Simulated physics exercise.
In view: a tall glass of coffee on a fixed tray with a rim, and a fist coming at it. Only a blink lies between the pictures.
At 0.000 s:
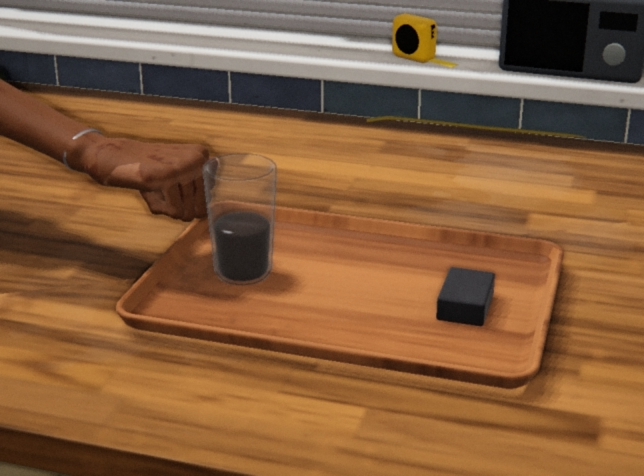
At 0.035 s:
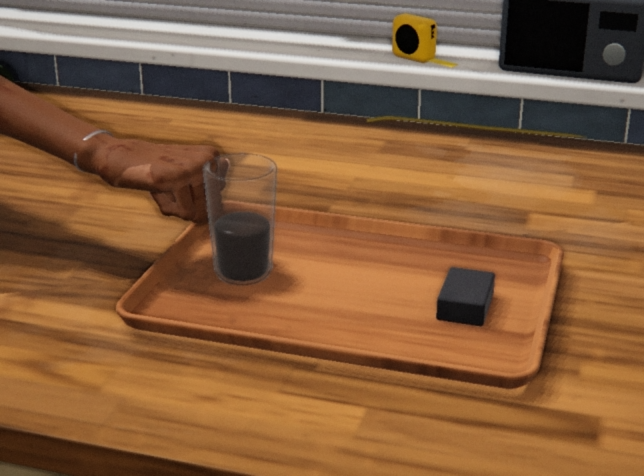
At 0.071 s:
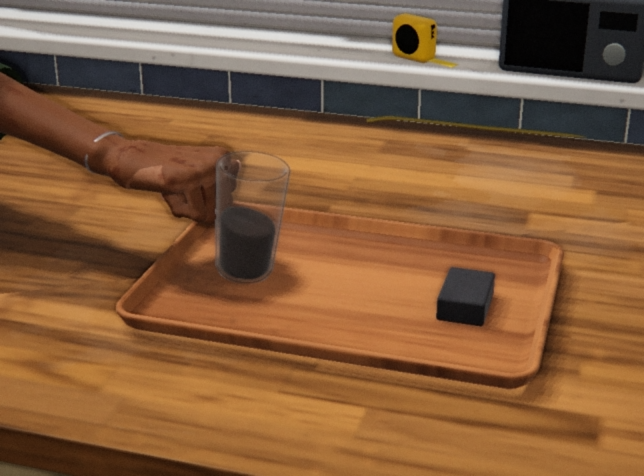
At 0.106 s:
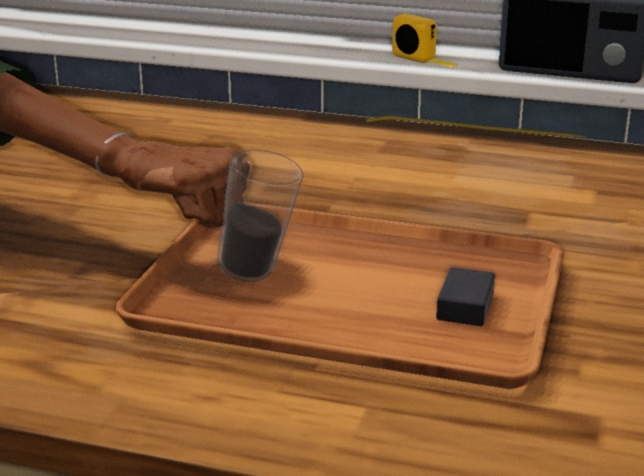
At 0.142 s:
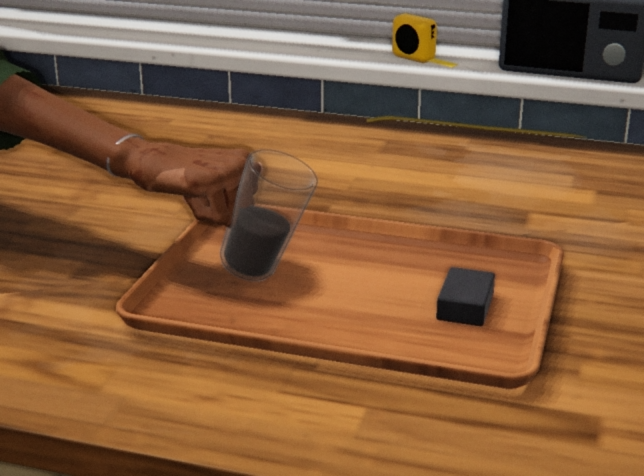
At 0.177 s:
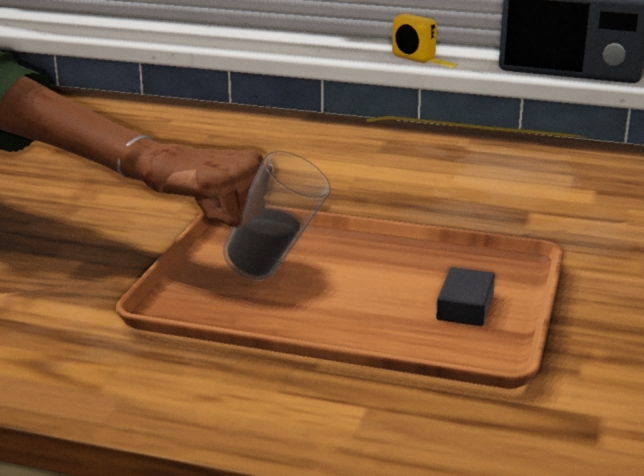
On a wooden kitchen counter, a clear glass partly filled with dark contents stands upright on a wooden tray, left of a small dark block. A fist pushes in from the left against the glass, which then leans steadily further to the right while the block stays still.
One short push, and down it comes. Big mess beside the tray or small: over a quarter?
In the end under a quarter gets off the tray.
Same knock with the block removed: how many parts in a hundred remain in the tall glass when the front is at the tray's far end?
Roughly 50 in a hundred.
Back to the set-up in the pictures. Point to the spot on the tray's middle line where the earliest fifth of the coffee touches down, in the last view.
Around (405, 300).
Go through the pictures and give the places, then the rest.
Tilt 0°; right rim (272, 172); surface from (218, 218) to (270, 224); the tray's far rim is at (549, 305); a block is fixed to the tray further along, in the first picture.
Tilt 0°; right rim (273, 173); surface from (218, 218) to (270, 225), in the second picture.
Tilt 7°; right rim (286, 175); surface from (225, 208) to (275, 227), in the third picture.
Tilt 13°; right rim (299, 180); surface from (232, 202) to (283, 226), in the fourth picture.
Tilt 21°; right rim (313, 187); surface from (239, 206) to (290, 224), in the fifth picture.
Tilt 28°; right rim (327, 194); surface from (243, 216) to (300, 222), in the sixth picture.
A moment on, the tall glass is falling and 100 per cent is in the glass, 0 on the tray and 0 above or beyond its rim.
Next, the tall glass lies on its side and 85 per cent is in the glass, 11 on the tray and 4 above or beyond its rim.
Then the tall glass lies on its side and 43 per cent is in the glass, 41 on the tray and 15 above or beyond its rim.
Later the tall glass lies on its side and 22 per cent is in the glass, 75 on the tray and 3 above or beyond its rim.
At rest 97 per cent is held by tray and glass, 3 is off the tray.
